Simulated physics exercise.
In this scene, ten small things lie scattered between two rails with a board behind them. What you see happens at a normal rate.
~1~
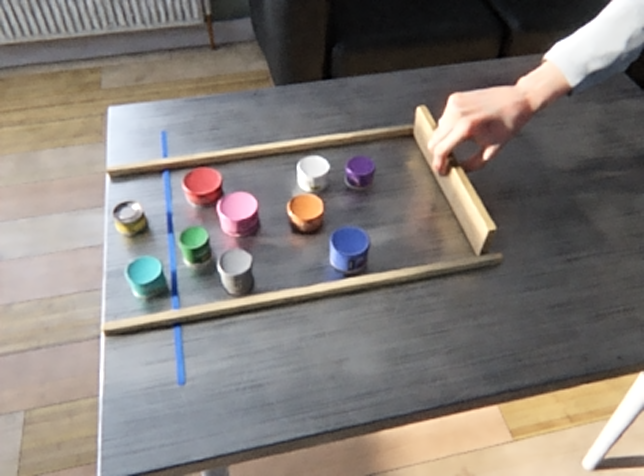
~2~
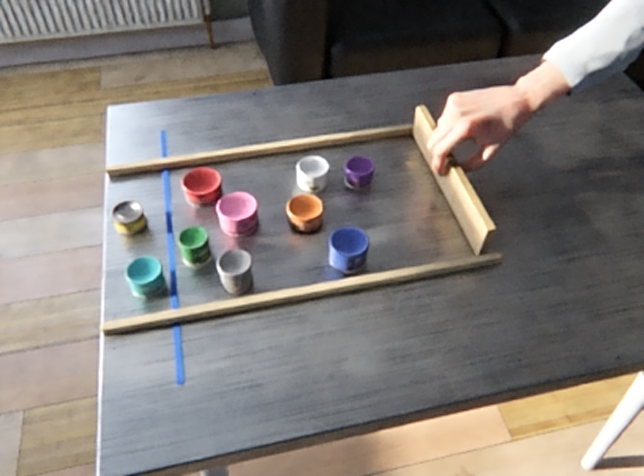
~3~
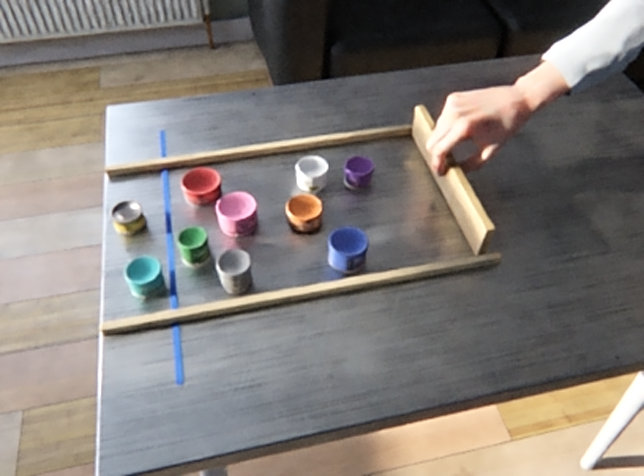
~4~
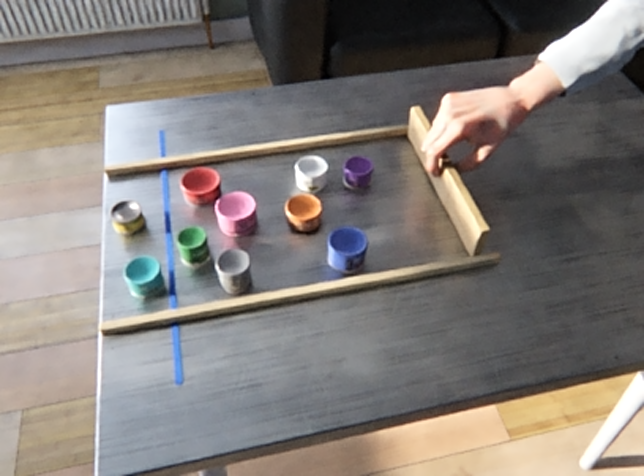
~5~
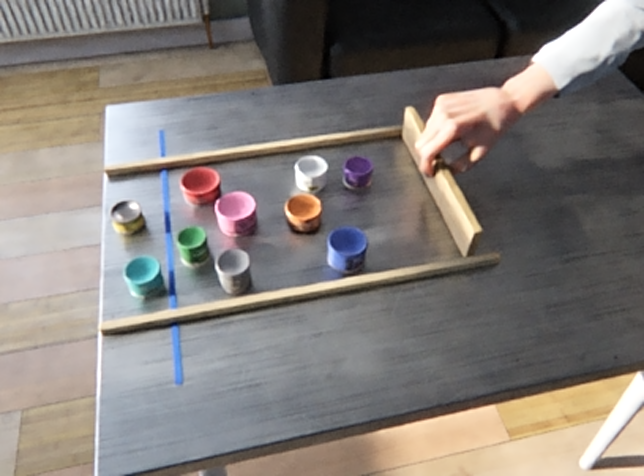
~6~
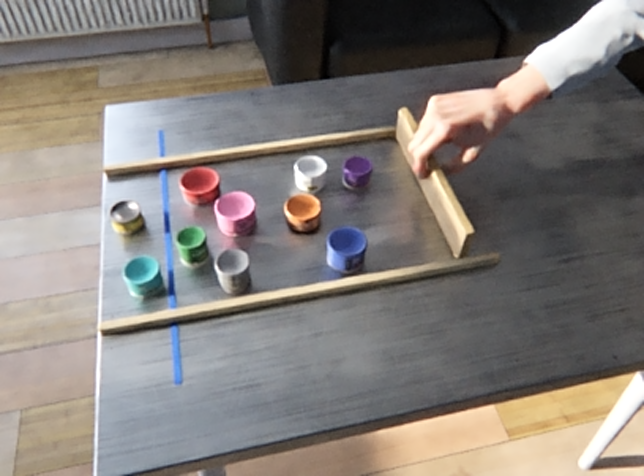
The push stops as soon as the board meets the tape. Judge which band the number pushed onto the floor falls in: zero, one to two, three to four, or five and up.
All but one or two remain.
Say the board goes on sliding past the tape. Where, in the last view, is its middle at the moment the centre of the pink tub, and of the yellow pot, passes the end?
Around (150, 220), then around (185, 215).
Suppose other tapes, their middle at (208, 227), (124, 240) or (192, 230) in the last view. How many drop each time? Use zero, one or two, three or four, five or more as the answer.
Taking them in turn, not one; more than four; none at all.
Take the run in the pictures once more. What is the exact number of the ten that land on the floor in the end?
Total count: 1.
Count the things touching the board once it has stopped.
It's 4.
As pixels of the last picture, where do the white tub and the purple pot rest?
They come to rest around (147, 179) and (149, 203).
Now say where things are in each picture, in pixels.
Yellow pot (130, 217); turquoise tin (147, 277); green tin (196, 247); board (450, 176); tape (171, 234), in the first picture.
Turquoise tin (146, 277); orange tub (305, 213), in the second picture.
Green tin (194, 246); pink tub (238, 214), in the third picture.
Yellow pot (128, 217); blue tin (347, 249), in the fourth picture.
Turquoise tin (144, 277); board (437, 177), in the fifth picture.
Yellow pot (127, 217); turquoise tin (144, 277); green tin (193, 246); board (431, 178); tape (168, 233), in the sixth picture.
Soon after, none off yet; yellow pot at rest near (127, 217); turquoise tin at rest near (144, 277); green tin at rest near (193, 246).
In the end, the number that fall off is one or two; gone, yellow pot.
